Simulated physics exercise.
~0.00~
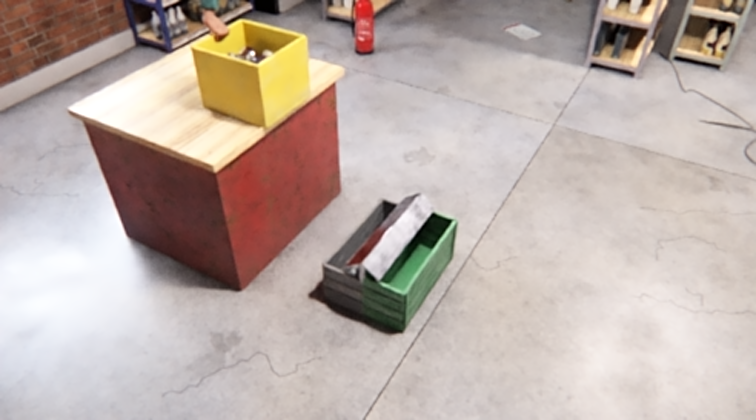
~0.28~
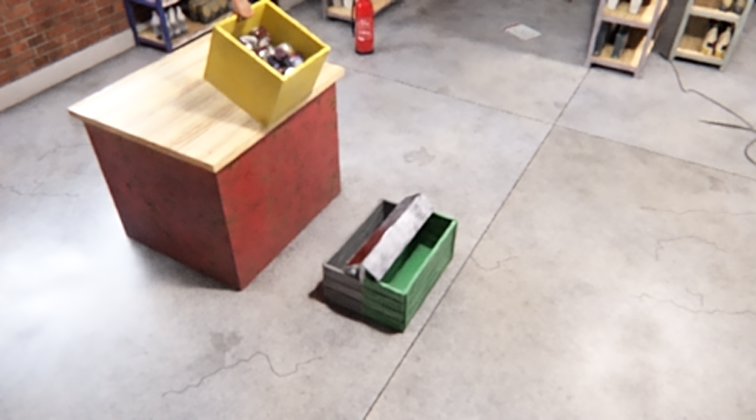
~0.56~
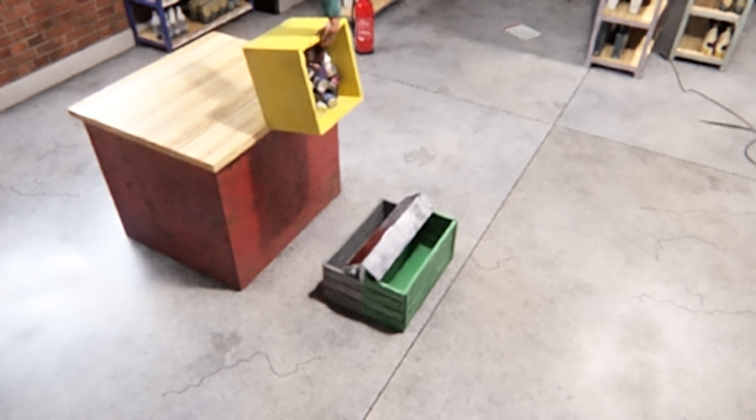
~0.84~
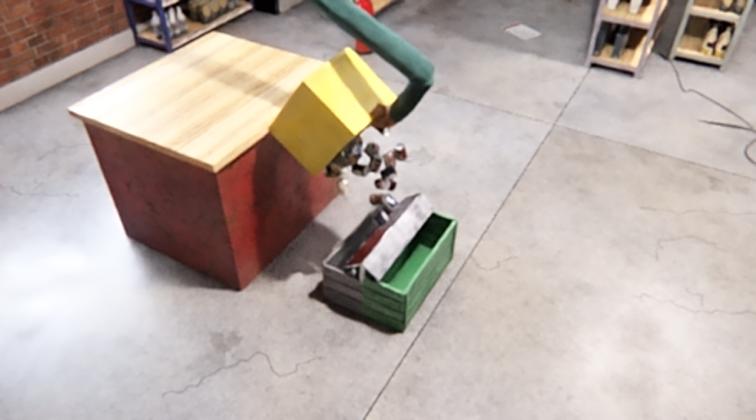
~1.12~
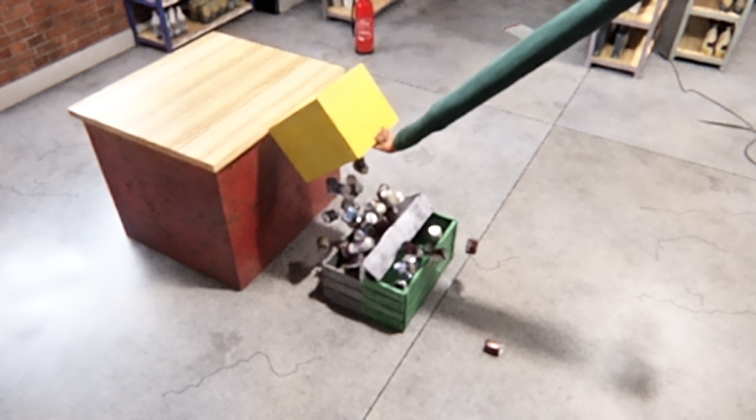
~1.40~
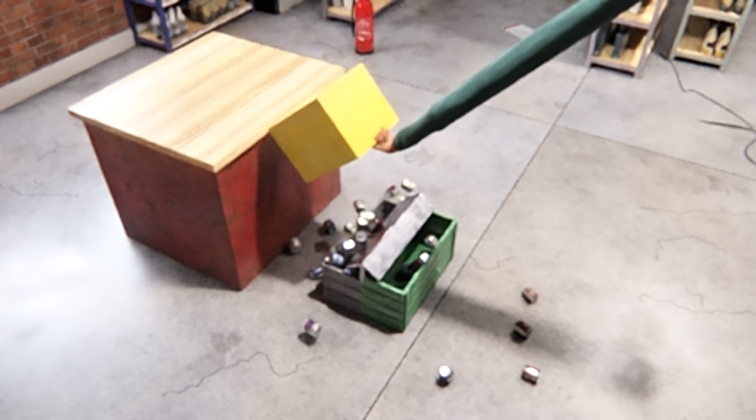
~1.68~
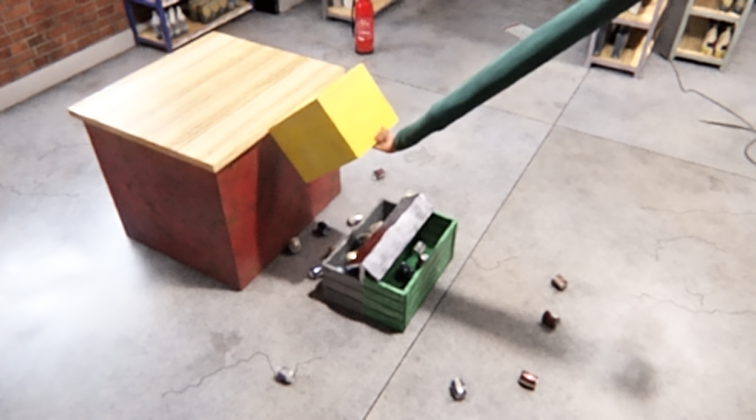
In a workshop, an arm tips cans from a yellow crate into two bins, spilling some.
